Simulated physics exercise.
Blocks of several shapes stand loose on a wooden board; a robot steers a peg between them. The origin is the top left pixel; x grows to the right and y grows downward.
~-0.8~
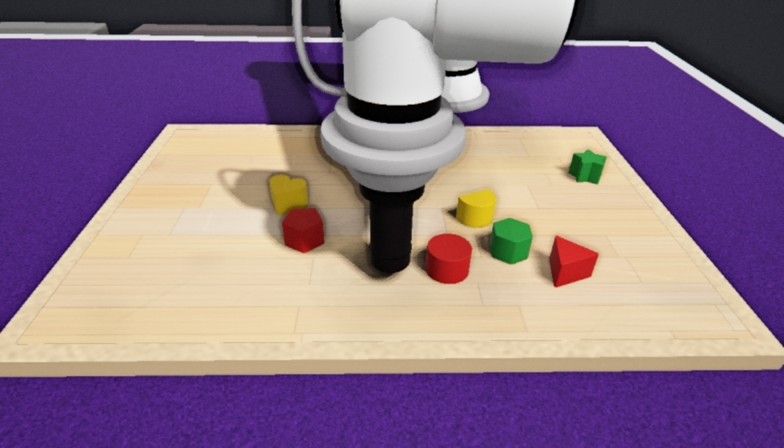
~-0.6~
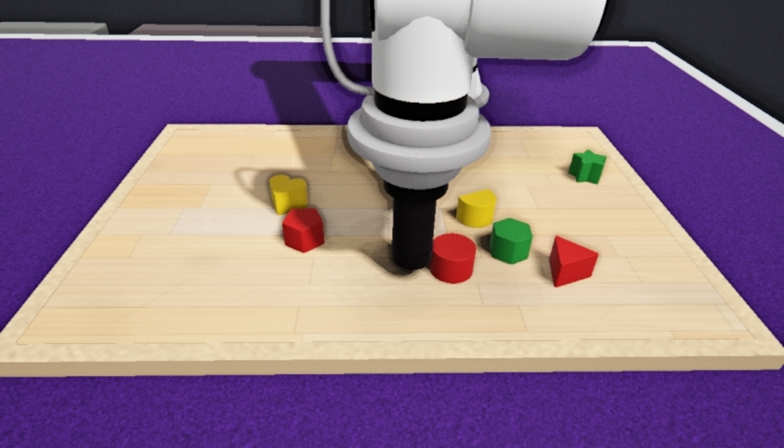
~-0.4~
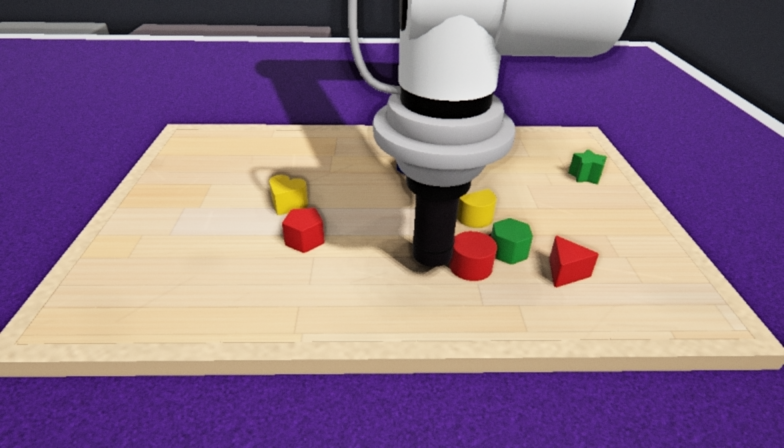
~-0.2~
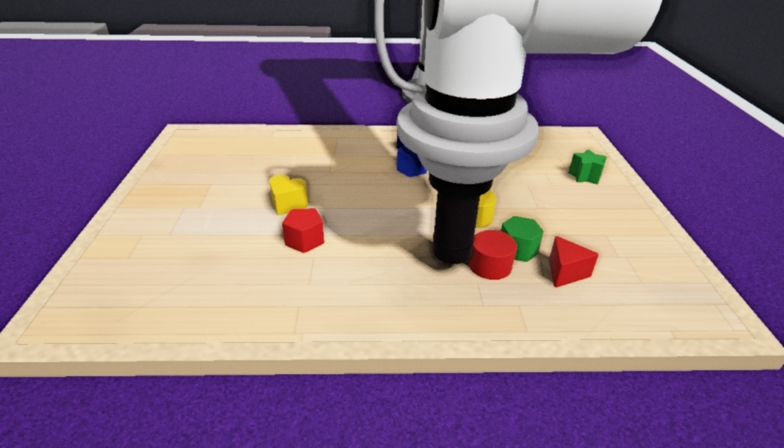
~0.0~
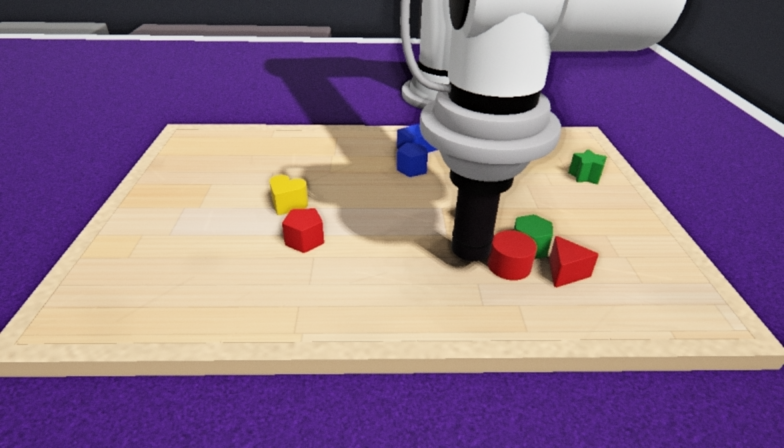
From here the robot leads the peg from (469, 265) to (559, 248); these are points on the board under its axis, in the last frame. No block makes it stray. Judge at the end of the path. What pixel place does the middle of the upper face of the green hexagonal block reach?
At the end it should sit near (573, 207).
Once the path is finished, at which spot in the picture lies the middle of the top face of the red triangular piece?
Roughly at (626, 267).
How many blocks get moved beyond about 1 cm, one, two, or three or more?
I'd say three or more blocks get shifted by more than about 1 cm.
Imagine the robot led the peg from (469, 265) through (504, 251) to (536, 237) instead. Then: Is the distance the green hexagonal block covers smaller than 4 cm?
I'd say no.
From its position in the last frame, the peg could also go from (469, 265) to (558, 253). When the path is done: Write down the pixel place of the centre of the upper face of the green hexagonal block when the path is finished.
It should be at about (567, 211).
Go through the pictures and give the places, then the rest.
Tip of the peg (390, 261), middles of tops, yellow half-round block (480, 198), red circular block (450, 246), green hexagonal block (513, 229), red triangular piece (572, 250), in the first frame.
Peg (412, 258), red circular block (454, 246), in the second frame.
Peg (432, 255), red circular block (474, 244), in the third frame.
Peg (452, 253), red circular block (494, 243), green hexagonal block (523, 227), in the fourth frame.
Peg (471, 250), yellow half-round block hidden, red circular block (514, 243), green hexagonal block (534, 225), red triangular piece (572, 250), in the fifth frame.
The first path, step by step. One third of the way, peg (503, 244); red circular block (547, 243); green hexagonal block (548, 220), turned 35° anticlockwise; red triangular piece (585, 253).
Two thirds of the way, peg (534, 239); red circular block (578, 242); green hexagonal block (556, 216), turned 55° anticlockwise; red triangular piece (611, 261), turned 40° clockwise.
At the end, peg (563, 234); yellow half-round block unmoved; red circular block (604, 243); green hexagonal block (573, 207), turned 90° anticlockwise; red triangular piece (626, 267), turned 60° clockwise.
